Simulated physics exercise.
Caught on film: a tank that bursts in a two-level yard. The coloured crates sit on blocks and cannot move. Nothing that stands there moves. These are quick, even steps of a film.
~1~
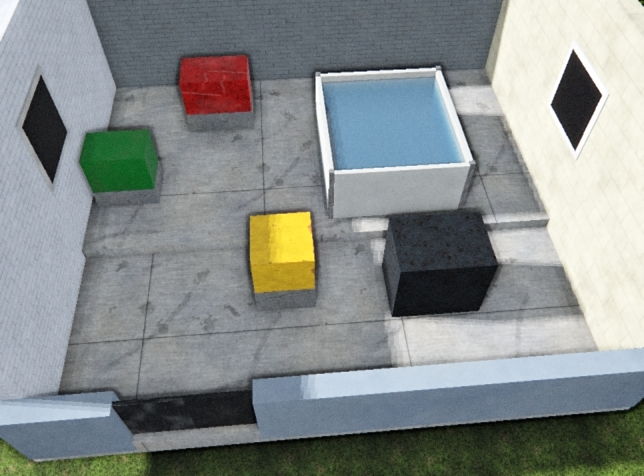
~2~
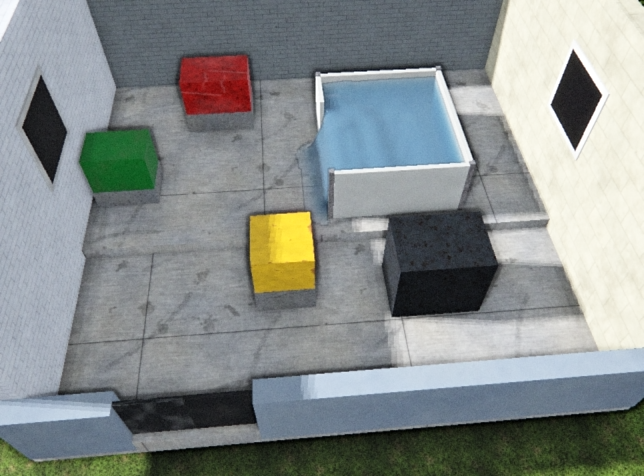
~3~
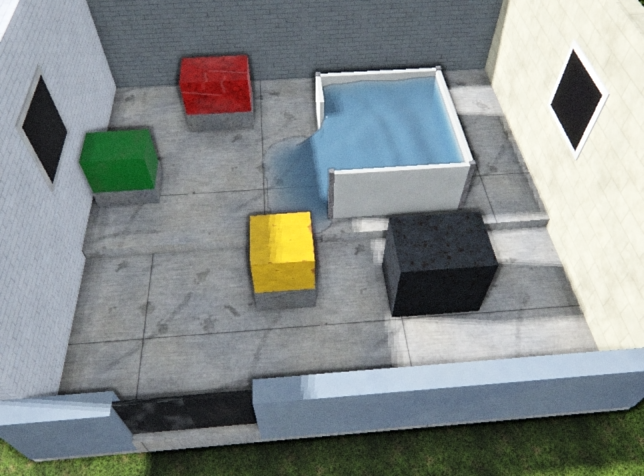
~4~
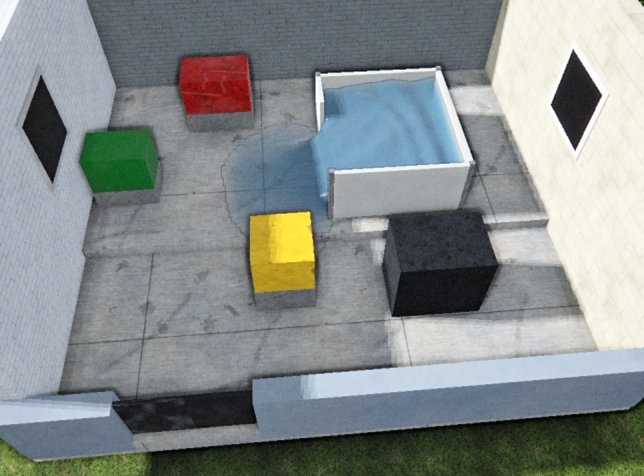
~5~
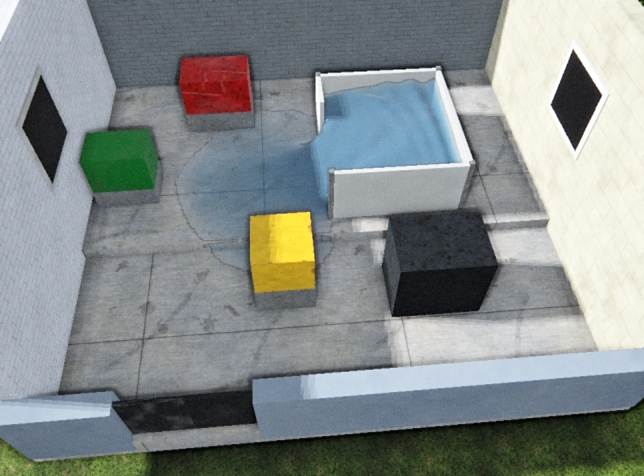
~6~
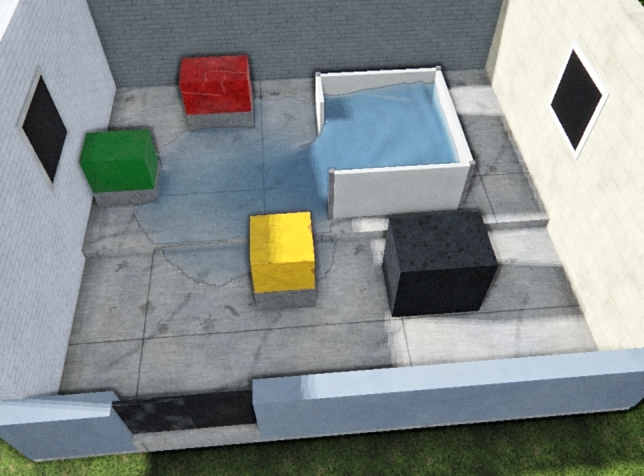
In a walled yard with two levels, a white tank of still water burst open on its left side, and water poured out and spread left across the paving between the red, green and yellow blocks.
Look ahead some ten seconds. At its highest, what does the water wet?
In the end: The yellow crate keeps dry; the green crate is soaked; the red crate keeps dry.
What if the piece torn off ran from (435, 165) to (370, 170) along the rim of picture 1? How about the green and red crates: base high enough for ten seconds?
The green one stays dry, the red one is spared.
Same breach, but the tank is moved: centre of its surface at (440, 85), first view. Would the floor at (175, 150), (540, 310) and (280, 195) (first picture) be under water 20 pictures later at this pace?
In that order: Awash, not flooded, wet.
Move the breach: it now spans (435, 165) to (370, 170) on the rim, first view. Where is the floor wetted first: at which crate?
First comes the yellow crate.
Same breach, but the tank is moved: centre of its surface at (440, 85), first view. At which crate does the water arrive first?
It is the red crate.
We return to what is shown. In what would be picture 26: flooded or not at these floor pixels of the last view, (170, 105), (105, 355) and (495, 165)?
In that order: Covered, wet, clear.
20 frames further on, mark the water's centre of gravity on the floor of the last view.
Near (233, 214).
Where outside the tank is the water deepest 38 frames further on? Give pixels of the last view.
Close to (575, 381).
A moment on, water covers 35 % of the floor; the yellow crate water round its plinth, the green crate water round its plinth, the red crate water round its plinth.
Next, water covers 45 % of the floor; the yellow crate water round its plinth, the green crate water round its plinth, the red crate water round its plinth.
Then, water covers 65 % of the floor; the yellow crate water round its plinth, the green crate water round its plinth, the red crate water round its plinth.
Later, water covers 95 % of the floor; the yellow crate water round its plinth, the green crate water round its plinth, the red crate water round its plinth.
In the end, water covers 95 % of the floor; the yellow crate stayed above the water, the green crate was topped, the red crate stayed above the water.
